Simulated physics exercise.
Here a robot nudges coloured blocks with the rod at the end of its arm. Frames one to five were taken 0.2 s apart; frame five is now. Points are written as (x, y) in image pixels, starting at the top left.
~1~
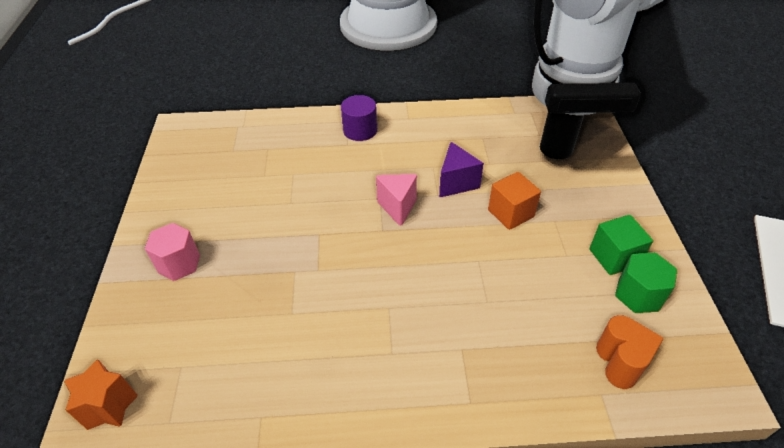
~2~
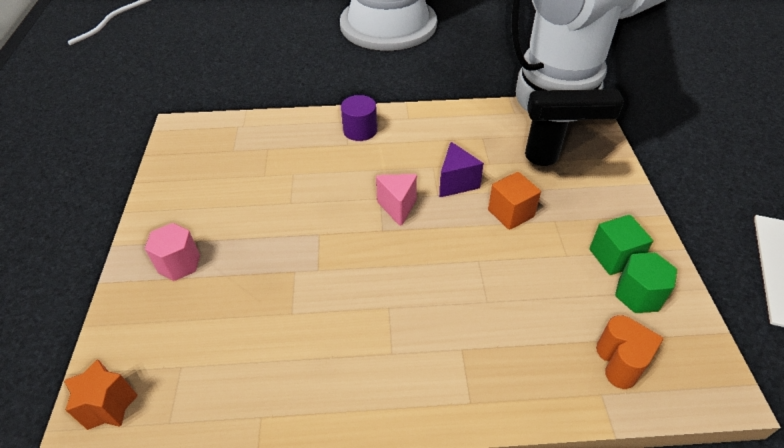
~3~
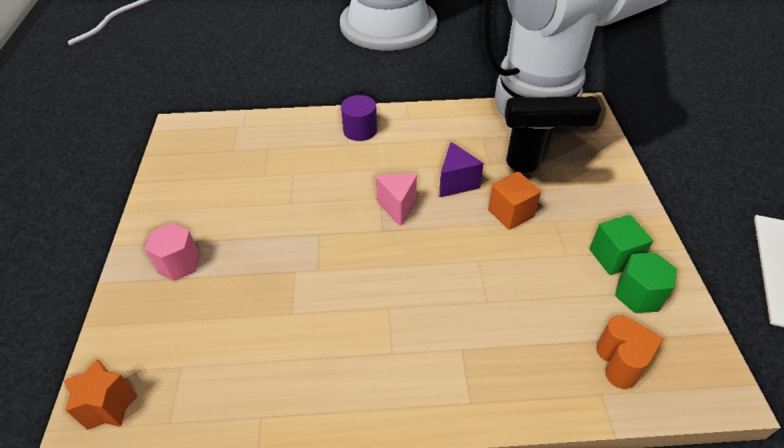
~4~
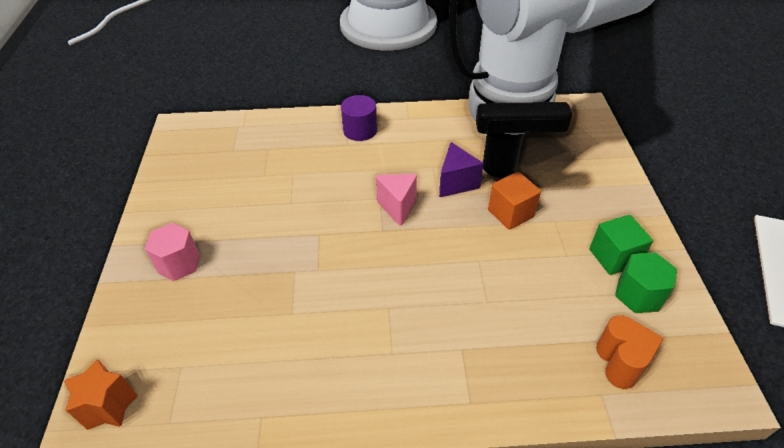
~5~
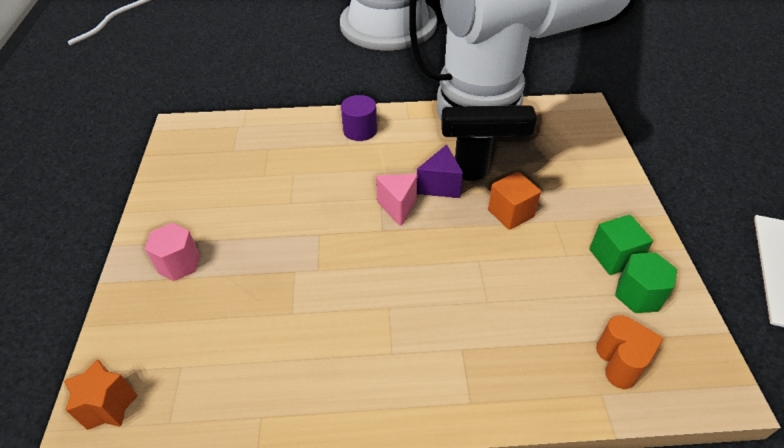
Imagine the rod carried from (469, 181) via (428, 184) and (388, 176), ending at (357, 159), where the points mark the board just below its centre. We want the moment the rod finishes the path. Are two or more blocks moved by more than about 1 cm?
My answer is no.
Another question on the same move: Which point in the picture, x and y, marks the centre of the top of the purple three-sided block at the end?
The centre of its top face lies at (362, 166).
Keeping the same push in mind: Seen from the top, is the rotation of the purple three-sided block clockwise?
Final answer: No.
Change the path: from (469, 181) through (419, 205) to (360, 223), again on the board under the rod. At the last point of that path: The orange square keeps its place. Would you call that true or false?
It is true.
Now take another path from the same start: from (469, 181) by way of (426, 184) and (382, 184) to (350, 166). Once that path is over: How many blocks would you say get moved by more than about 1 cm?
Count: One.
On the path given first. One third of the way, rod (428, 173); purple three-sided block (398, 165).
Two thirds of the way, rod (386, 164); purple three-sided block (364, 166), turned 30° anticlockwise.
At the end, rod (356, 147); pink three-sided block not moved; purple three-sided block (362, 166), turned 35° anticlockwise.
